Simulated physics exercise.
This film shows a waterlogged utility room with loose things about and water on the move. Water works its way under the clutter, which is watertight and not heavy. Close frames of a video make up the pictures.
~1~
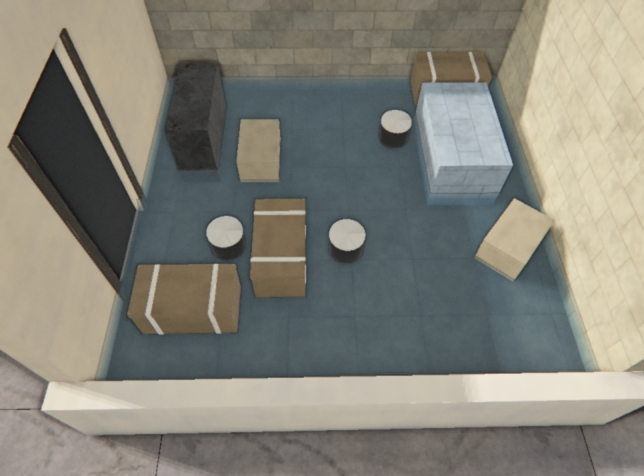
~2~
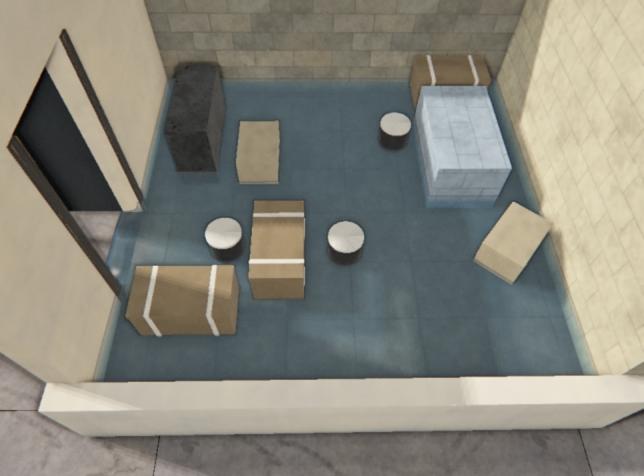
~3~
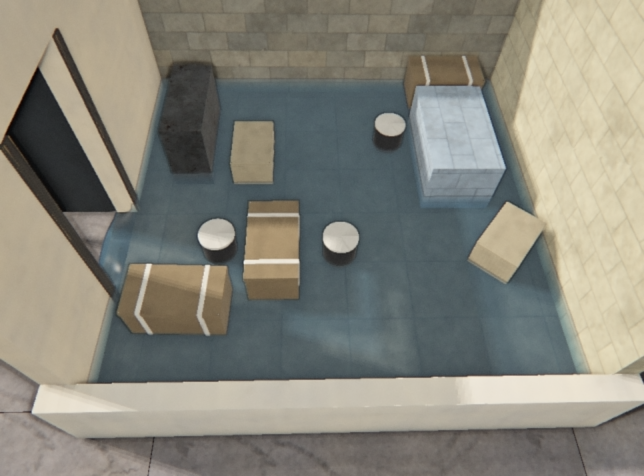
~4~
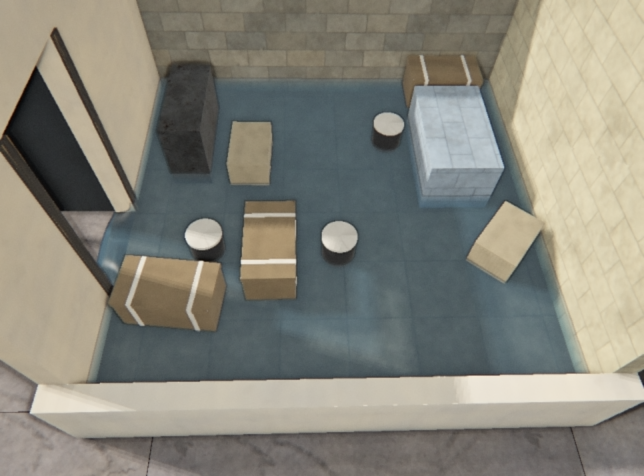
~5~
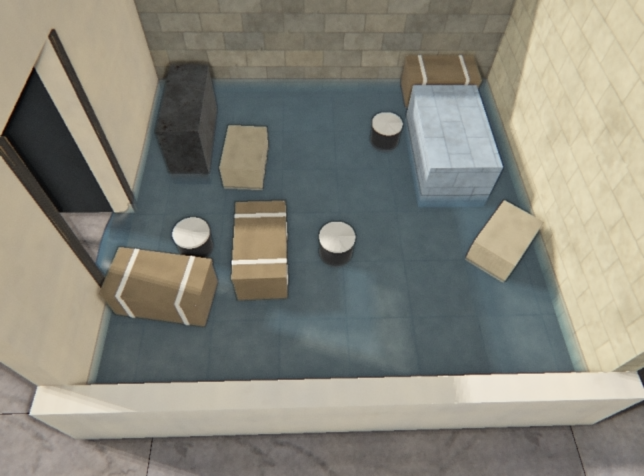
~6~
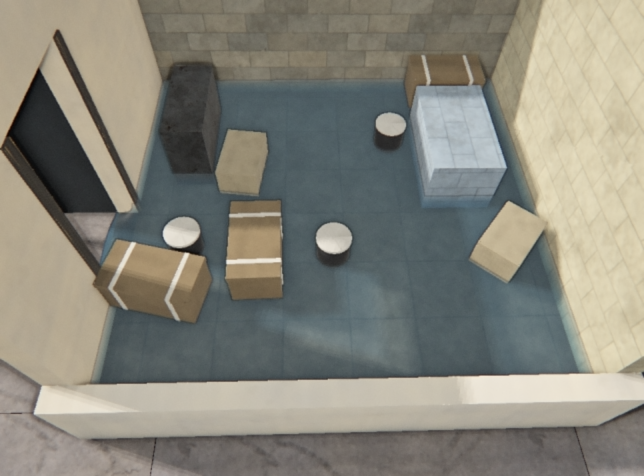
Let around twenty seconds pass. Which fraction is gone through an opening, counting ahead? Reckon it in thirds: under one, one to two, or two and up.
One to two thirds.
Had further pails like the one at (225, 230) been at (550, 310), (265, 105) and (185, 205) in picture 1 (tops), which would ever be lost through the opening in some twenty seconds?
In order: Never exits; exits; exits.
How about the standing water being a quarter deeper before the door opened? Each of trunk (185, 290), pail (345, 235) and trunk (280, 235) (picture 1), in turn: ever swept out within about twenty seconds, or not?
The first exits, the next exits, the last exits.
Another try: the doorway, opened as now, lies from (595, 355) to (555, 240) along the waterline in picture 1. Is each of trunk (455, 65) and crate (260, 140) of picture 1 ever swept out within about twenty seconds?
Well, the first ends up in the room and the second ends up in the room.
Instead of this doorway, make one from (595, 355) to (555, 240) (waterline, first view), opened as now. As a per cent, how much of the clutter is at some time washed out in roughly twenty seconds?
50 in a hundred or thereabouts.
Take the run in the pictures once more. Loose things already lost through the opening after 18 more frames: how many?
By my count it is 3.
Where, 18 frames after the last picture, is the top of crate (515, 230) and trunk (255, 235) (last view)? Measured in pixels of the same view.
Estimate - first: (486, 240), second: (185, 241).
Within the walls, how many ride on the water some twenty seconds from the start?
So that is 3.
A moment on, 1 of 8 are out; 7 afloat.
Next, 3 of 8 are out; 5 afloat.
Later, 5 of 8 are out; 3 afloat.
In the end, 5 of 8 are out; 3 afloat.
